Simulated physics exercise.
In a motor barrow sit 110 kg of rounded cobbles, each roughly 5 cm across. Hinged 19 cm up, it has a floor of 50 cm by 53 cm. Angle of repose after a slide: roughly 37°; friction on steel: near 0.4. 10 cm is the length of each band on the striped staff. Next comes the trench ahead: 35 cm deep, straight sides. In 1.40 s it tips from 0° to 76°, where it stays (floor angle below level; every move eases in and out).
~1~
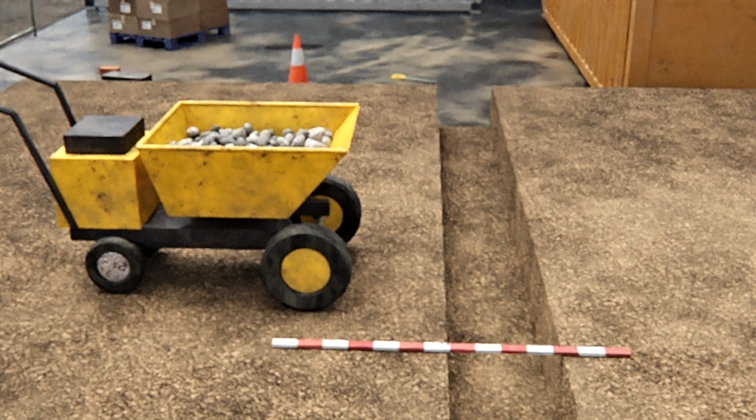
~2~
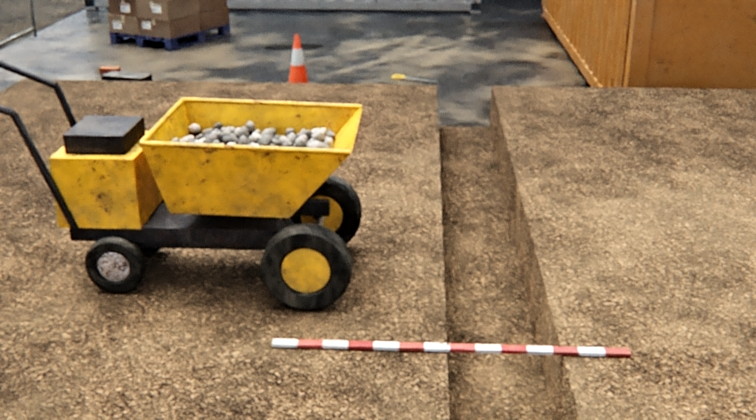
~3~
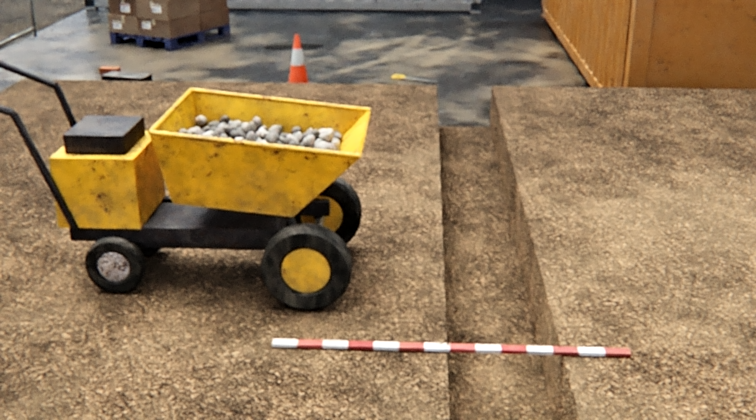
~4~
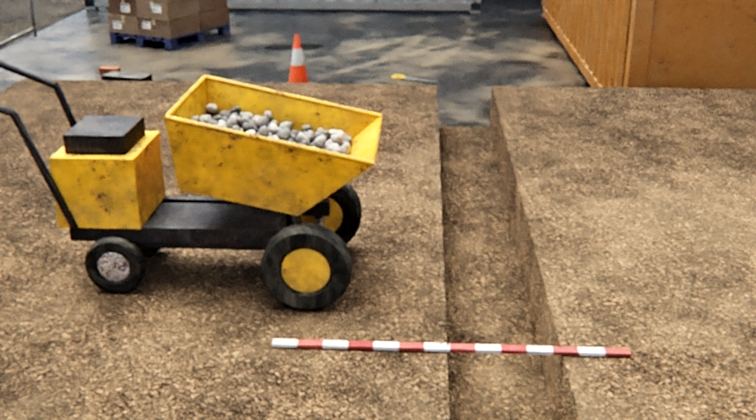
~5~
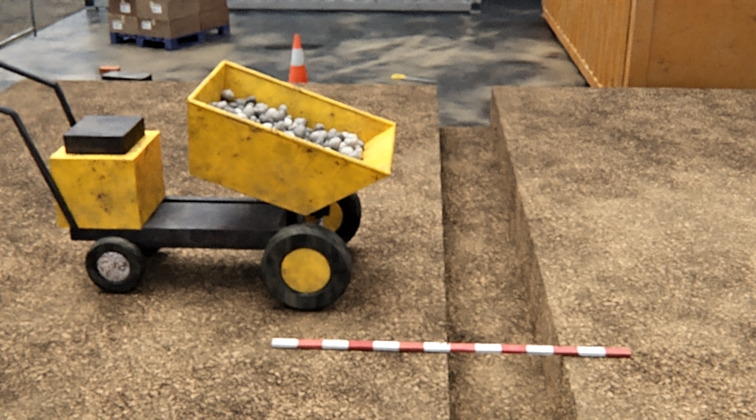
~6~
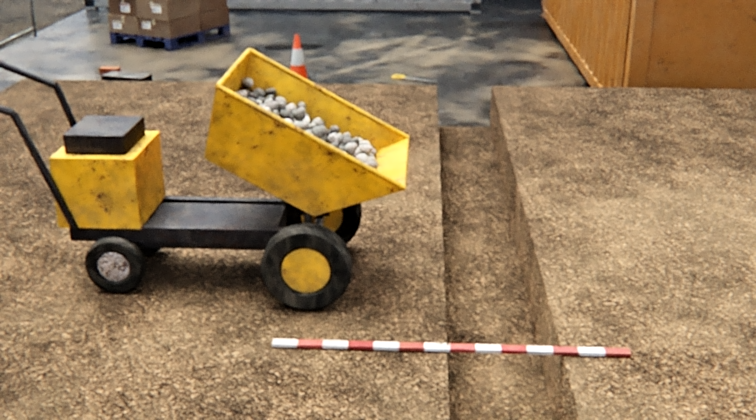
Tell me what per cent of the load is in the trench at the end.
Some 100 per cent.
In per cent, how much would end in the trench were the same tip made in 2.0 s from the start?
Something close to 100 per cent.
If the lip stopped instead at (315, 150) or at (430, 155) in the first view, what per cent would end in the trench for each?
Roughly 85 in a hundred from the first, 45 in a hundred from the second.
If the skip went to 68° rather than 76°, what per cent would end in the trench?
In that case some 100 per cent.
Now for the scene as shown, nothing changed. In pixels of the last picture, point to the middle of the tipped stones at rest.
I'd point somewhere around (498, 335).
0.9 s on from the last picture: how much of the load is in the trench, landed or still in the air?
50 per cent, give or take.
Then, 0.5 s after the last picture the floor is at 64°, 100 % in the skip; the foremost stones are at (440, 229).
Then, 0.9 s after the last picture the floor is at 76°, 50 % in the skip, 50 % in the trench; the foremost stones are at (534, 336).
Then, 1.3 s after the last picture the floor is at 76°, 14 % in the skip, 86 % in the trench; the foremost stones are at (534, 329).
Then, 3.2 s after the last picture the floor is at 76°, 0 % in the skip, 100 % in the trench; the foremost stones are at (529, 307).
